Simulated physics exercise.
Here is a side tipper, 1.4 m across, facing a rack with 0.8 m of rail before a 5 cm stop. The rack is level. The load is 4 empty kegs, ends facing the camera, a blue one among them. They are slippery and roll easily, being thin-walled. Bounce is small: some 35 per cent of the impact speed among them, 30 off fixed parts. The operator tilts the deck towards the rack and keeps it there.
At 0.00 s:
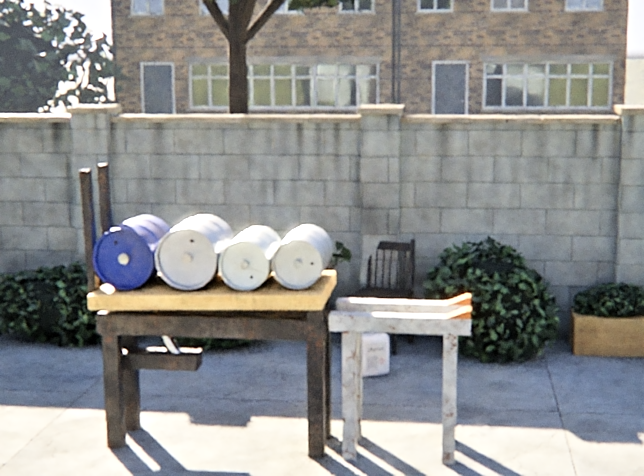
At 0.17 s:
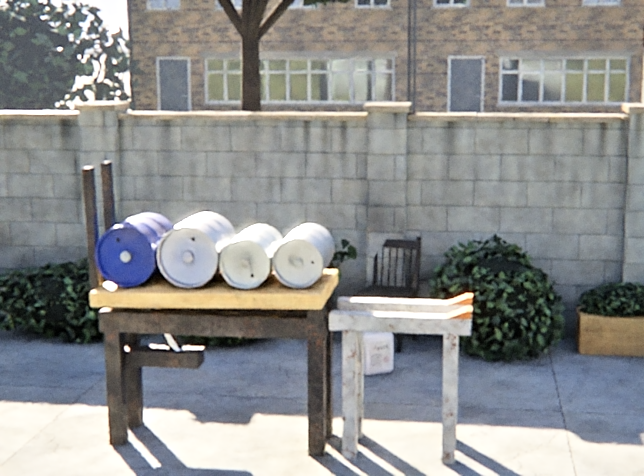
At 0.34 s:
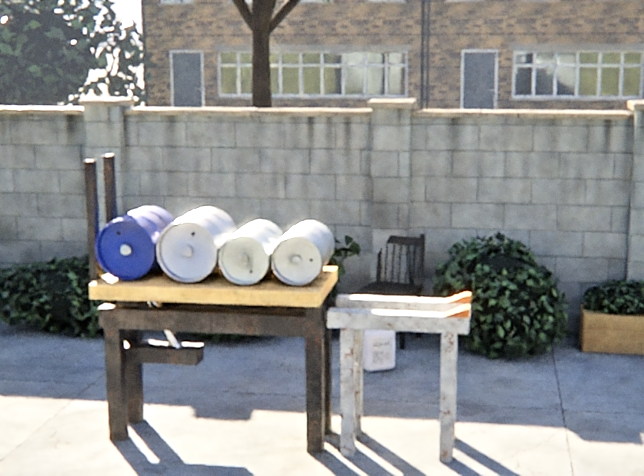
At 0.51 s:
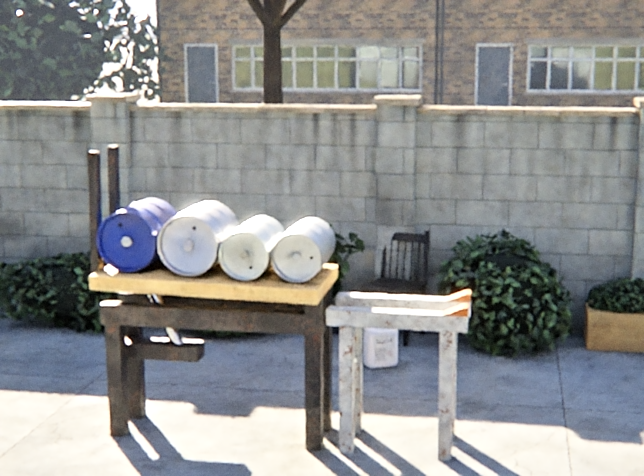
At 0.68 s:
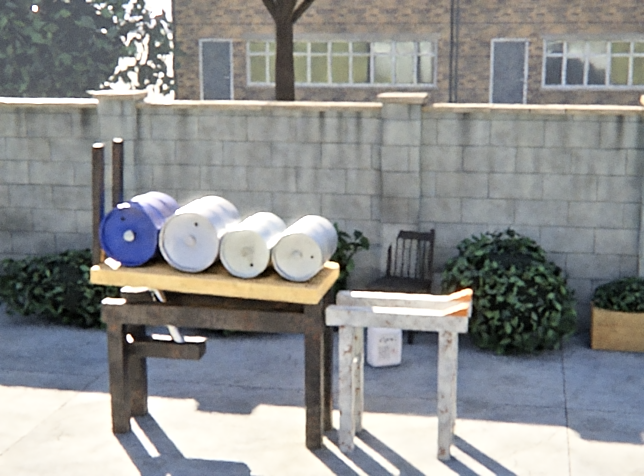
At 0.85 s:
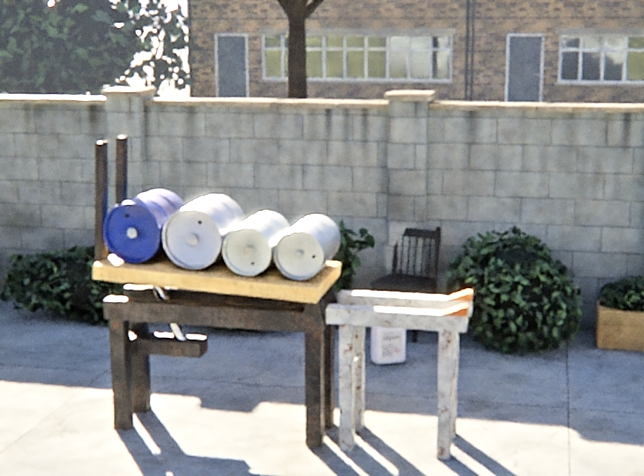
We see four barrels, one blue and three white, lying side by side on a wooden platform beside a pale stand, as the platform slowly tilts slightly down to the right and the view drifts a little to the left.
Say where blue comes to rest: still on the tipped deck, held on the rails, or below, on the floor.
The blue keg ends still on the tipped deck.
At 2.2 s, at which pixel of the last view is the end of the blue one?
Near (169, 237).
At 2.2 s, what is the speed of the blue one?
Near 0.3 m/s.
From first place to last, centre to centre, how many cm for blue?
Blue 90.
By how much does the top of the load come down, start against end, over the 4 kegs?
Some 0 cm lower.
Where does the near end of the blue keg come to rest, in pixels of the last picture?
At about (272, 247).
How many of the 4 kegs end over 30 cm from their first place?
The count is 4.
Then, 2.2 s in, blue is on the deck, 95 cm from the hinge, rolling right; 0 lost over the end.
In the end (4.0 s), blue is on the deck, 30 cm from the hinge; 0 lost over the end.
